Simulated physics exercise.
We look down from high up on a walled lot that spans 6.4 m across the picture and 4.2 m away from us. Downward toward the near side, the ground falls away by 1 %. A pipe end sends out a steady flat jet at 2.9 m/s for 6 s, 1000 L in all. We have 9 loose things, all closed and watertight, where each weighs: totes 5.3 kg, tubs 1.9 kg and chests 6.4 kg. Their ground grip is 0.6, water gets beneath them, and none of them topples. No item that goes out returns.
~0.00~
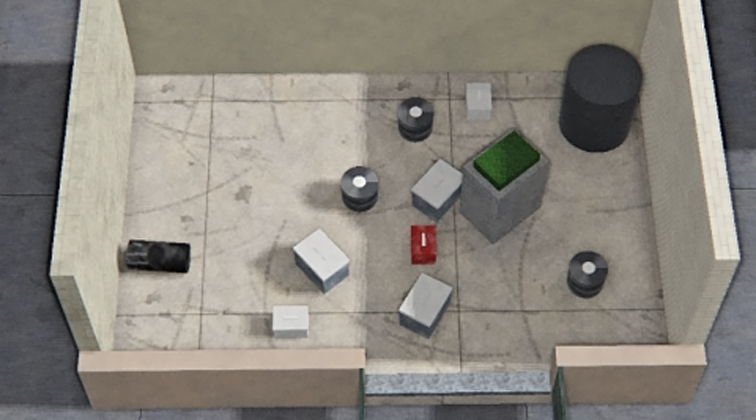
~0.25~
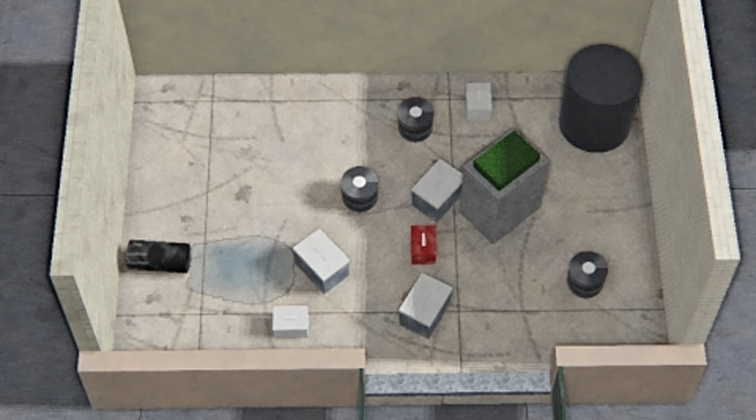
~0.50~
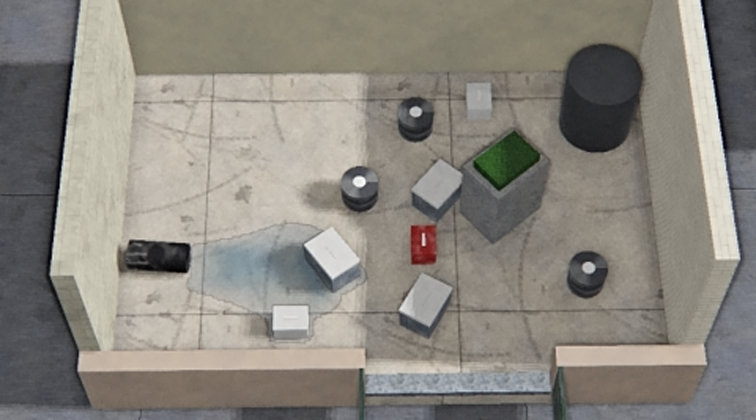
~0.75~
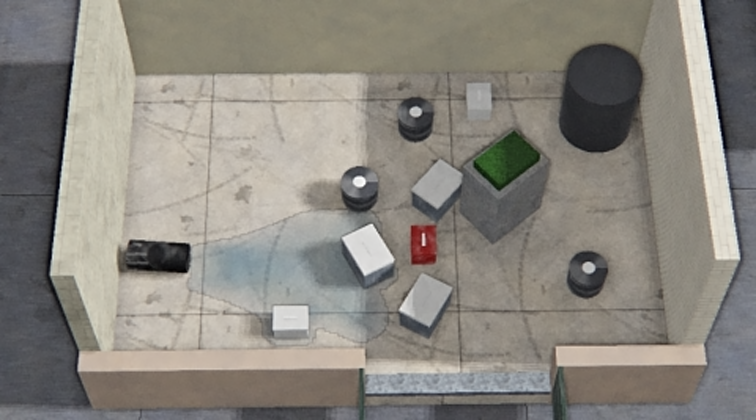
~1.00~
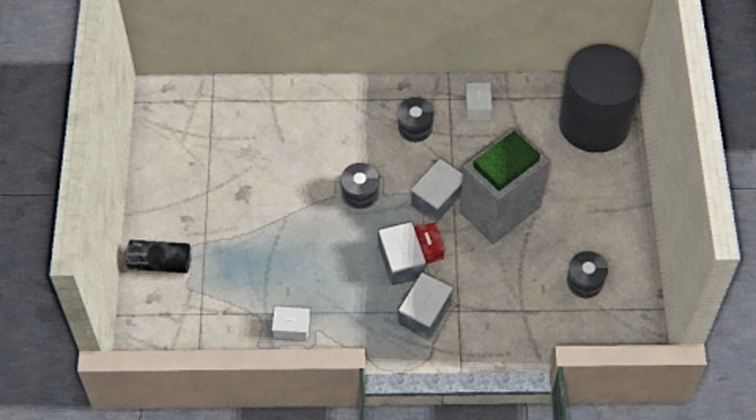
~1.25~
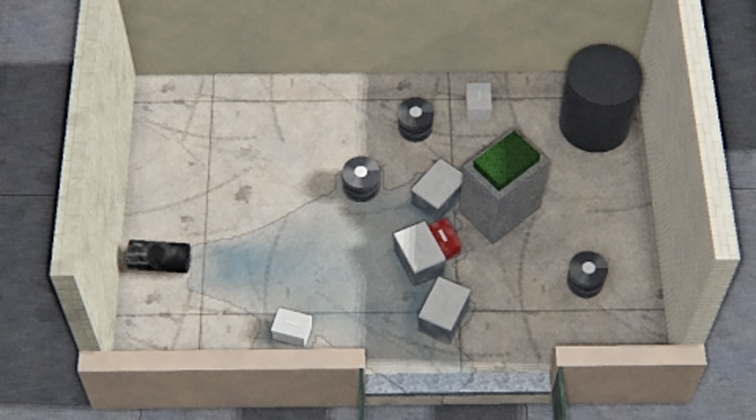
White box sliding right across a walled lot as water spreads from a pipe, then pushing against a small red tote.
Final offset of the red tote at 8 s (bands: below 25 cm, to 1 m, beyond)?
It ends up more than a metre away.
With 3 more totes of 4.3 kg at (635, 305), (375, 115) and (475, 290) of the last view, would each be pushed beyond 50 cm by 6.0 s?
Taking them one at a time: Above the mark; below the mark; above the mark.
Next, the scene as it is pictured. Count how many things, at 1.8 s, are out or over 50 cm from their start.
Count: 3.
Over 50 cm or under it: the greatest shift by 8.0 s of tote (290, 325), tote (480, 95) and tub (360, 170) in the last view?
Item one below the mark, item two below the mark, item three below the mark.
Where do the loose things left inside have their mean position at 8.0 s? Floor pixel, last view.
They're centred close to (473, 201).
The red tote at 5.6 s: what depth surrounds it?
Depth: About 5 cm.
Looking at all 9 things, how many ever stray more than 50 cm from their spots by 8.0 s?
By my tally, 5.
After 1.8 s the red tote is near (485, 241), 0.7 m from its start, aground; 0 of 9 are out; 1 afloat.
After 3.6 s the red tote is near (614, 270), 2.3 m from its start, aground; 0 of 9 are out; 3 afloat.
After 5.6 s the red tote is near (586, 245), 1.9 m from its start, aground; 0 of 9 are out; 3 afloat.
After 8.0 s the red tote is near (573, 240), 1.8 m from its start, afloat; 0 of 9 are out; 7 afloat.
